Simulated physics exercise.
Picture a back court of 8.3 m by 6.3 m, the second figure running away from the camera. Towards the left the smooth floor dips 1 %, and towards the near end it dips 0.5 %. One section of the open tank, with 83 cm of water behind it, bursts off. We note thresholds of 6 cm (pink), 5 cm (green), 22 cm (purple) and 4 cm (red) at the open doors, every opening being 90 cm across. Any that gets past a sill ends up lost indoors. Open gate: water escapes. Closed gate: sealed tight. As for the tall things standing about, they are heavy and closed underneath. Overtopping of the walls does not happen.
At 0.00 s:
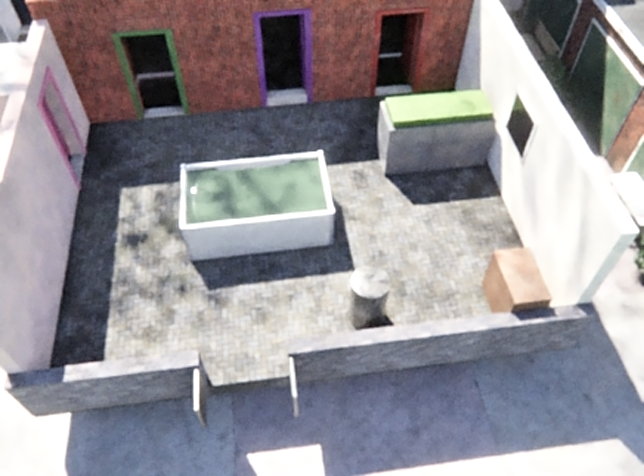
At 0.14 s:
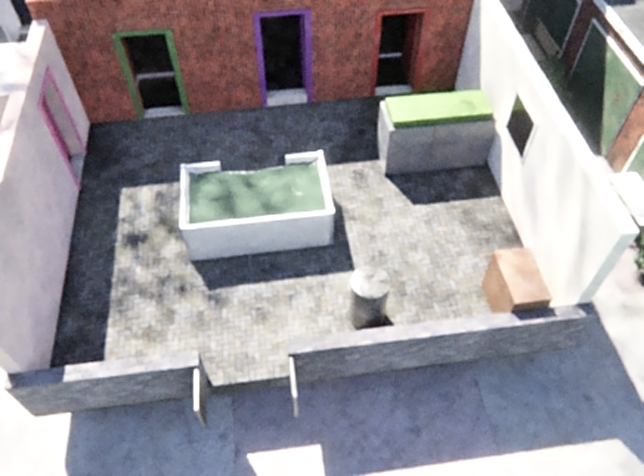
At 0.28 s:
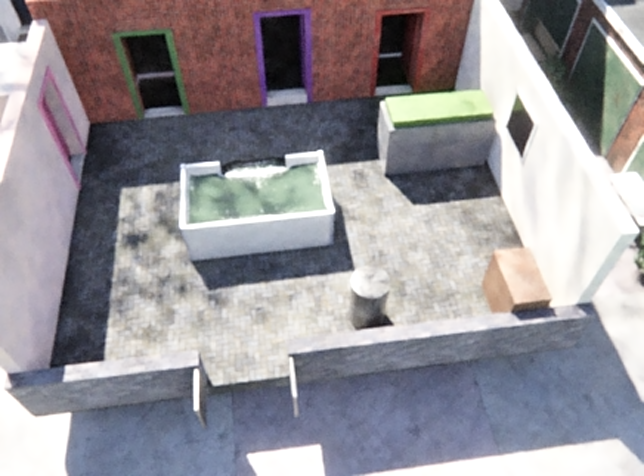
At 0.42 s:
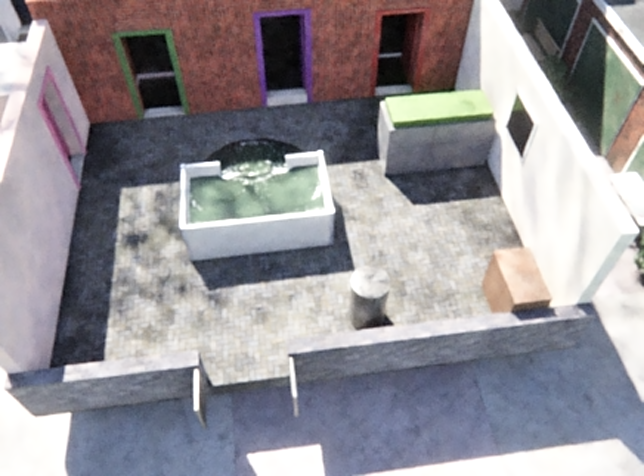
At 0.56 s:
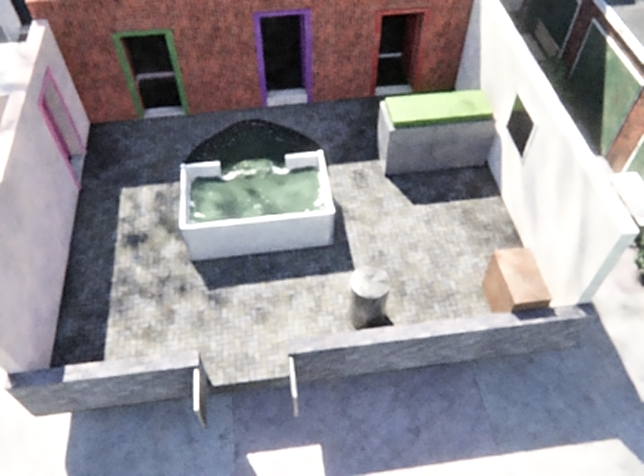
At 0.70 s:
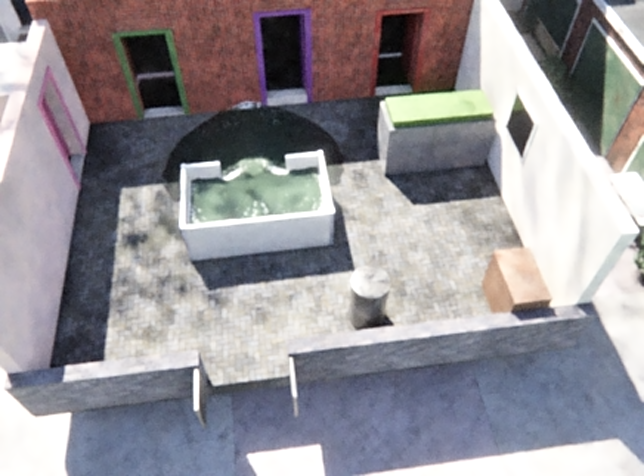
To begin with, a white-walled open tank of green water stands still in a paved court with green, purple and red doorways behind. Then a section of its far side opens, and water pours out through the gap. A dark, rounded sheet spreads across the paving towards the brick wall.
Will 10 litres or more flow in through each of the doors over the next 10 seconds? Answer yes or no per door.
Pink door: Yes, green door: Yes, purple door: Yes, red door: Yes.
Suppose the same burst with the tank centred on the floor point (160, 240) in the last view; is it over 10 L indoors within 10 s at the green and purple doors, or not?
Result - green door exceeds it, purple door does not exceed it.
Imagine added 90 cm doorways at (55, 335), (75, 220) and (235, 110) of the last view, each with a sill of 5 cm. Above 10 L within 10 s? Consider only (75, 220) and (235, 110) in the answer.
The first door falls short and the second gets there.
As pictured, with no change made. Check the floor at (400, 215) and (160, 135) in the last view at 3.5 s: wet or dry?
I'd say spared, then drenched.
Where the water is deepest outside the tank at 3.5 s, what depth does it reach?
It tops out at some 28 cm.
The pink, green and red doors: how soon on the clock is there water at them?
Doors: Pink 2.2 s / green 1.0 s / red 1.6 s.
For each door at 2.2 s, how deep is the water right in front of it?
Readings (cm): Pink = 2; green = 15; purple = 29; red = 9.
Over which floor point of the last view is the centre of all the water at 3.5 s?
The water is centred near (261, 159).
After 1.4 s water covers 25 % of the floor and is deepest (44 cm) near (245, 115); pink door not reached, green door 17 cm at the sill, 6 L in, purple door 37 cm at the sill, 22 L in, red door not reached.
After 2.2 s water covers 30 % of the floor and is deepest (46 cm) near (90, 124); pink door not reached, green door 15 cm at the sill, 52 L in, purple door 29 cm at the sill, 65 L in, red door 9 cm at the sill, 0 L in.
After 3.5 s water covers 40 % of the floor and is deepest (28 cm) near (471, 131); pink door 14 cm at the sill, 15 L in, green door 11 cm at the sill, 90 L in, purple door 19 cm at the sill, 77 L in, red door 6 cm at the sill, 8 L in.
After 6.0 s water covers 60 % of the floor and is deepest (18 cm) near (466, 137); pink door 13 cm at the sill, 80 L in, green door 7 cm at the sill, 117 L in, purple door 10 cm at the sill, 77 L in, red door 14 cm at the sill, 49 L in.
After 10.0 s water covers 80 % of the floor and is deepest (12 cm) near (46, 393); pink door 9 cm at the sill, 125 L in, green door 7 cm at the sill, 125 L in, purple door 6 cm at the sill, 77 L in, red door 7 cm at the sill, 142 L in.
